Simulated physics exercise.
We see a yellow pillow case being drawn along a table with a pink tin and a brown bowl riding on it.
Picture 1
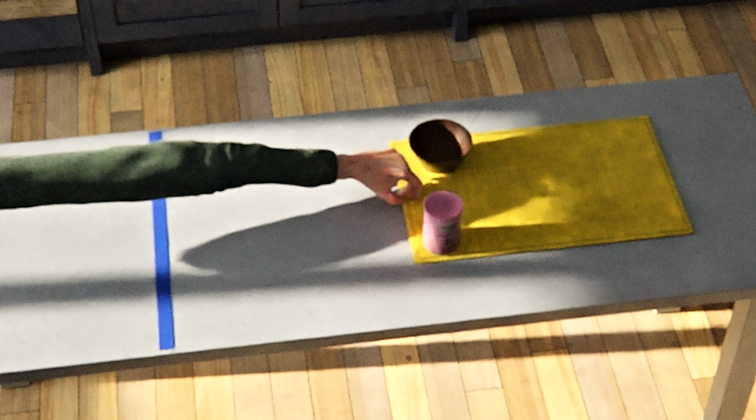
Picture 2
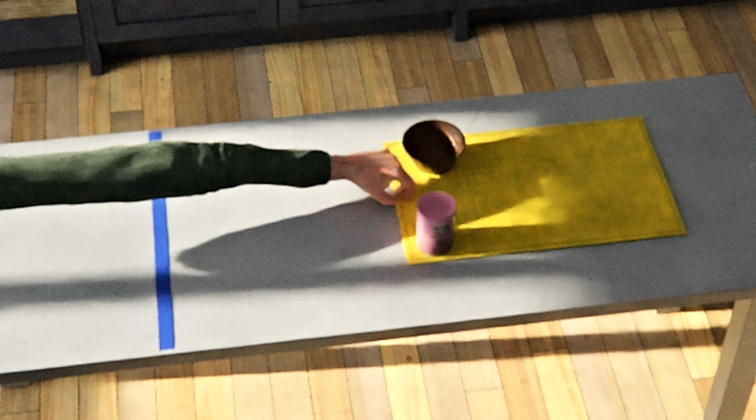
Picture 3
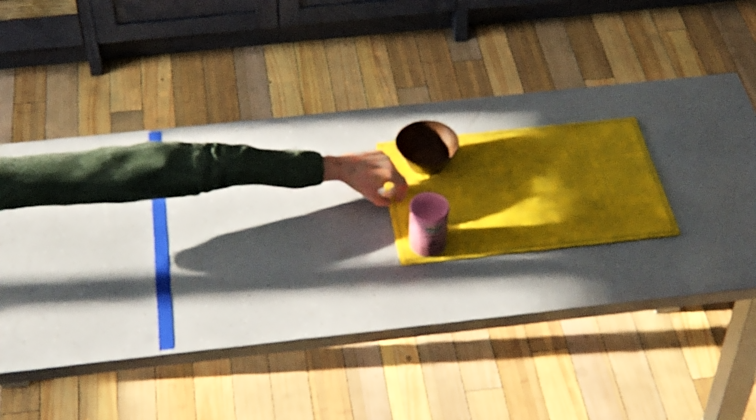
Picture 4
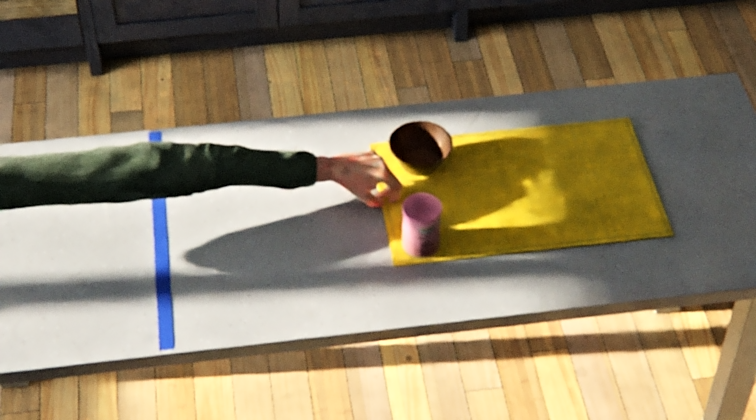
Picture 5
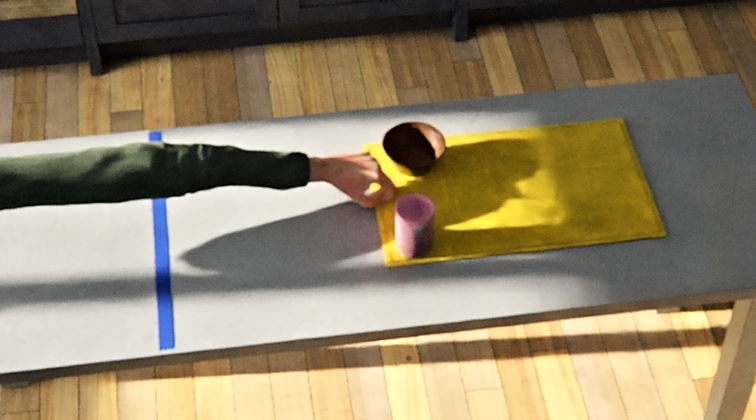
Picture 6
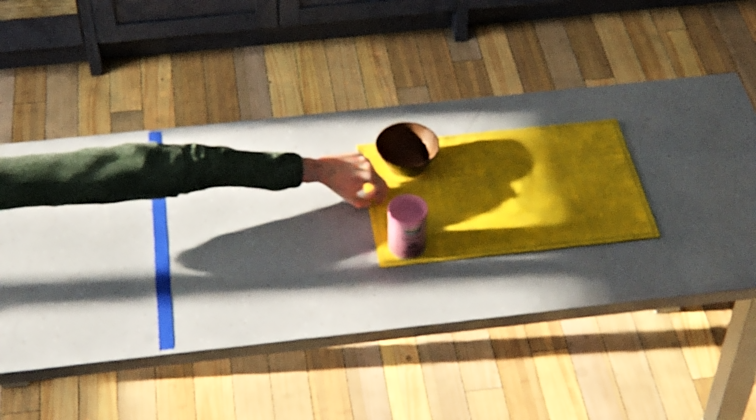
We see a hand in a dark green sleeve gripping the near end of a yellow cloth on a gray table and pulling it slowly left, with the brown bowl and pink tin on it moving along, while blue tape stays still.
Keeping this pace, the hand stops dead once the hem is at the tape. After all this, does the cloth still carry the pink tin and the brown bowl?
It turns out the pink tin is still carried, the brown bowl is still carried.
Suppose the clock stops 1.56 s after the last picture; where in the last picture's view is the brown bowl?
I'd put it at roughly (203, 175) in the last view.
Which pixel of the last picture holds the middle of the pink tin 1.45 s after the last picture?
At that time it is around pixel (201, 249).
Then, 1.45 s later than the last view, hem at the tape; pink tin on the cloth near (200, 250); brown bowl on the cloth near (212, 174).
Then, 1.56 s later than the last view, hem at the tape; pink tin on the cloth near (191, 251); brown bowl on the cloth near (203, 175).
Finally, hem at the tape; pink tin on the cloth near (191, 251); brown bowl on the cloth near (203, 175). The pink tin remains aboard and the brown bowl keeps its seat.
